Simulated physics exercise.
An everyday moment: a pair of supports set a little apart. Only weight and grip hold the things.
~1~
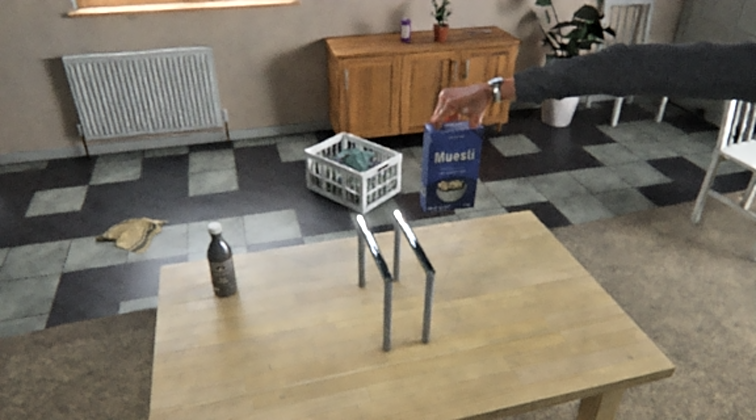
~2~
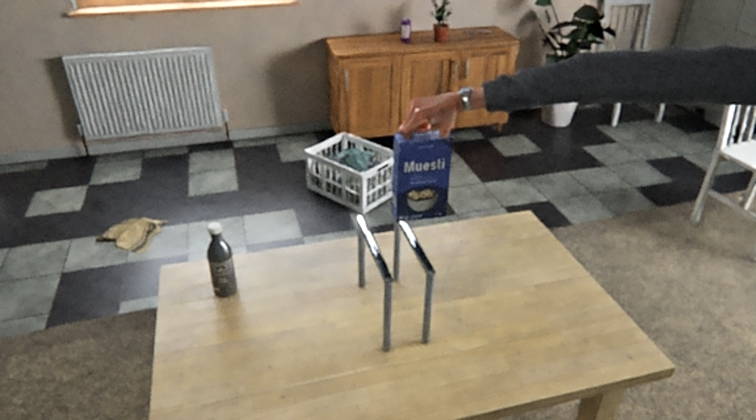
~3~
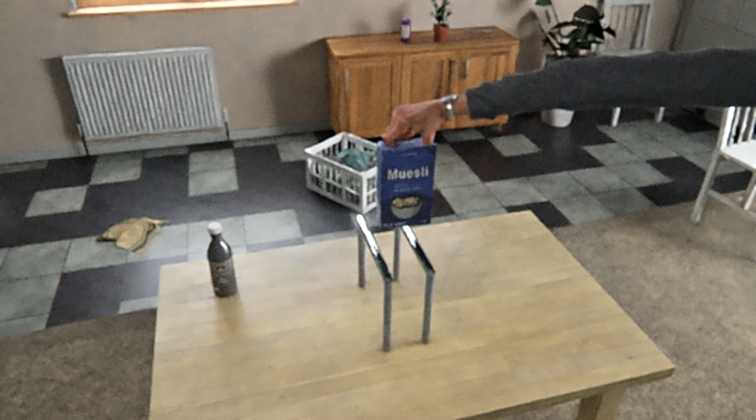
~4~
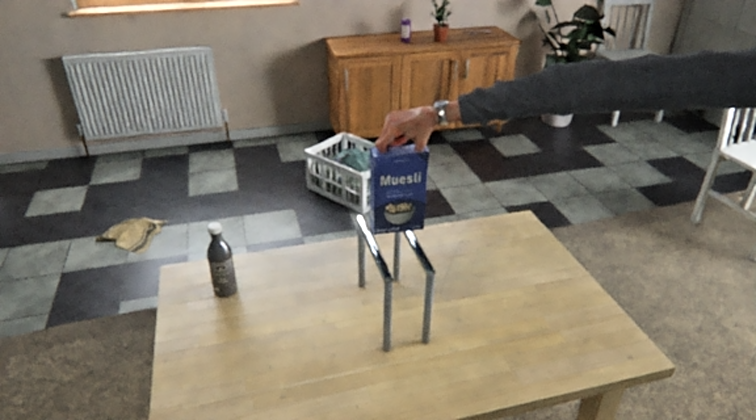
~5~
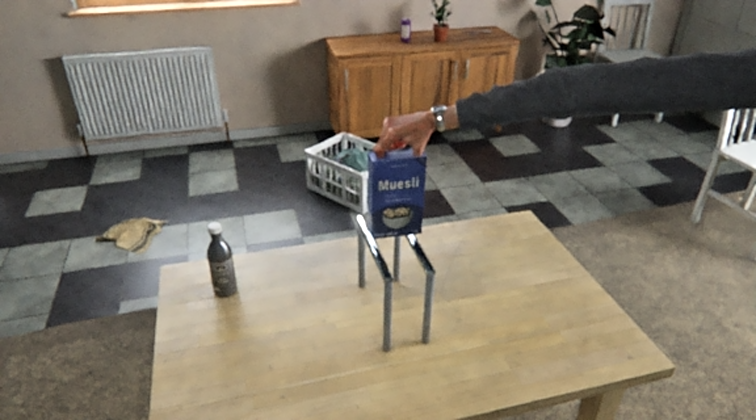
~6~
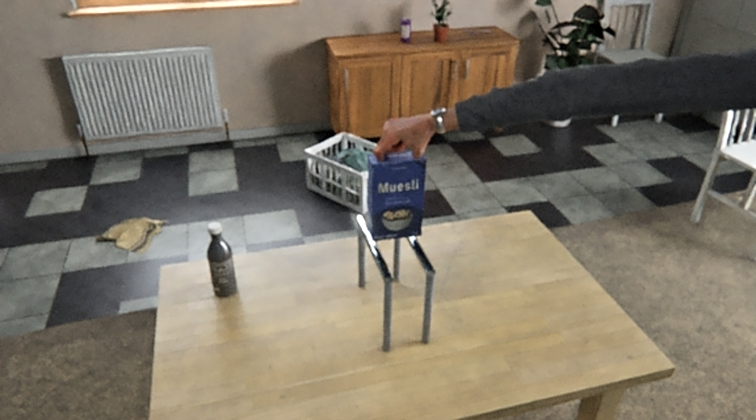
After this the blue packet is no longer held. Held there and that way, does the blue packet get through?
The packet lodges.
Then, 0.20 s after the last picture, blue packet slid a little near (396, 204).
Then, 0.70 s after the last picture, blue packet resting near (396, 204).
At rest, both in place. Seen from the same camera at the end, blue packet near (396, 204). The packet stays on top.
